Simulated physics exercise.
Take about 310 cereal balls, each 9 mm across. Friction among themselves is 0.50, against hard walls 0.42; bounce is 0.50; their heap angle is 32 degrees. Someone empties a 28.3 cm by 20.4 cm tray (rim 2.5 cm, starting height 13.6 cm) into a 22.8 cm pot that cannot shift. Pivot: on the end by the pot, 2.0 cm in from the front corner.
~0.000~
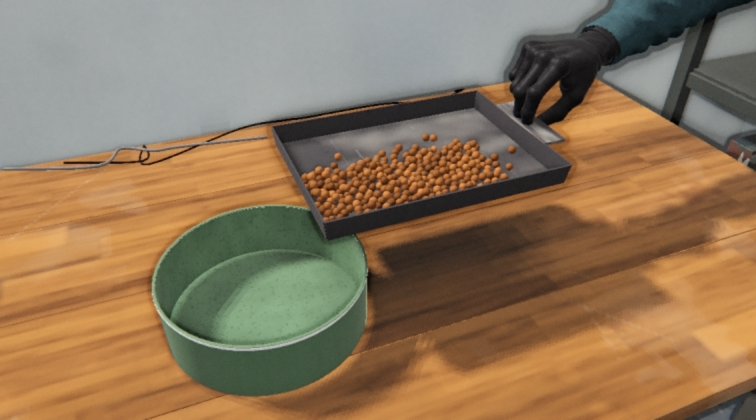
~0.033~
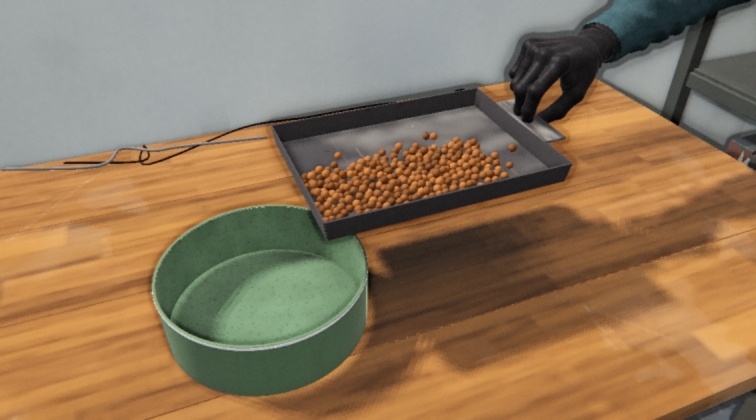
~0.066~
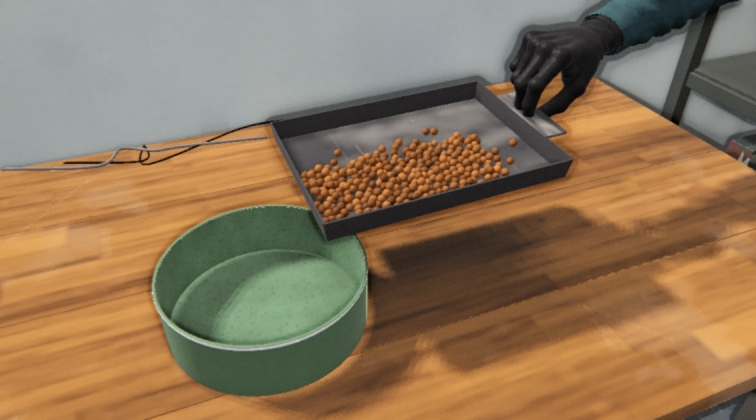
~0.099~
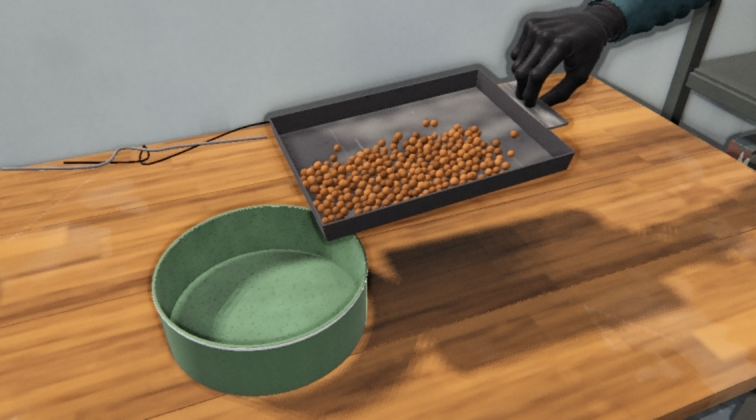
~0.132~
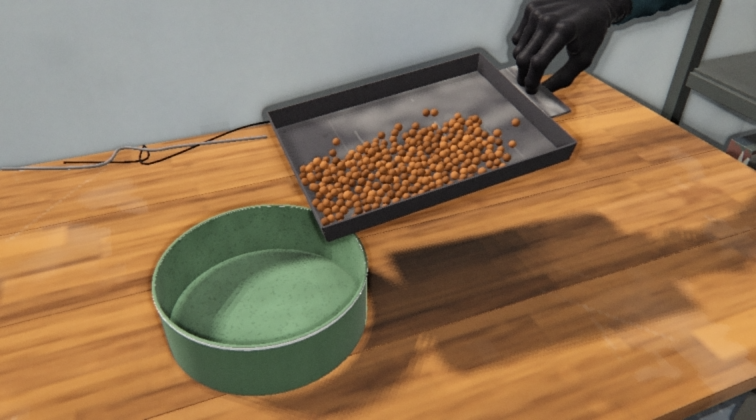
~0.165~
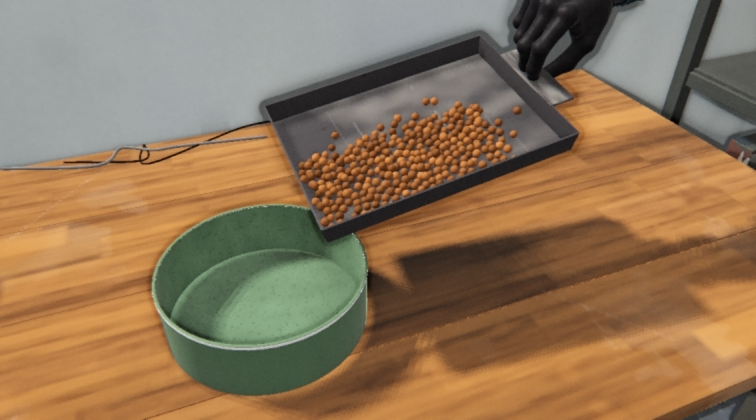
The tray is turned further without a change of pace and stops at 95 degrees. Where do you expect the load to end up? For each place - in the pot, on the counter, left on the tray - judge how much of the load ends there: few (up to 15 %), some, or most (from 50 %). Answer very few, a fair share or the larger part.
Pot: The larger part; counter: A fair share; left on the tray: Very few.
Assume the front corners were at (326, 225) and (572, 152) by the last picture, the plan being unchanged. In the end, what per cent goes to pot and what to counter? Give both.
You'd end with pot at 25 and counter at 75.
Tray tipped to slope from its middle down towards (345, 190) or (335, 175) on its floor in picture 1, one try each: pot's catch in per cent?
Around 100 % for the first direction, around 80 % for the second.
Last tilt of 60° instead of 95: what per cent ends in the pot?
The pot would get around 5 per cent.
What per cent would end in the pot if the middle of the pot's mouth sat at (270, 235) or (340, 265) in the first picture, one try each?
First try about 5 per cent, second try about 80 per cent.
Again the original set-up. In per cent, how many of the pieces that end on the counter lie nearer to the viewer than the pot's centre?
Roughly 100 percent of the spill.
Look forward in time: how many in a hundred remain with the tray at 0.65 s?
Something like 95 percent, roughly.
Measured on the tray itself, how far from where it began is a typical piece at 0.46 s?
It has moved some 2 cm from its start.
After 0.46 s, tilt 55 degrees; the tray holds 100 %, the pot 0 %.
After 0.65 s, tilt 80 degrees; the tray holds 95 %, the pot 0 %.
After 0.97 s, tilt 95 degrees; the tray holds 15 %, the pot 45 %.
At rest (2.1 s), pot 60 %, counter 35 %, tray 0 %.
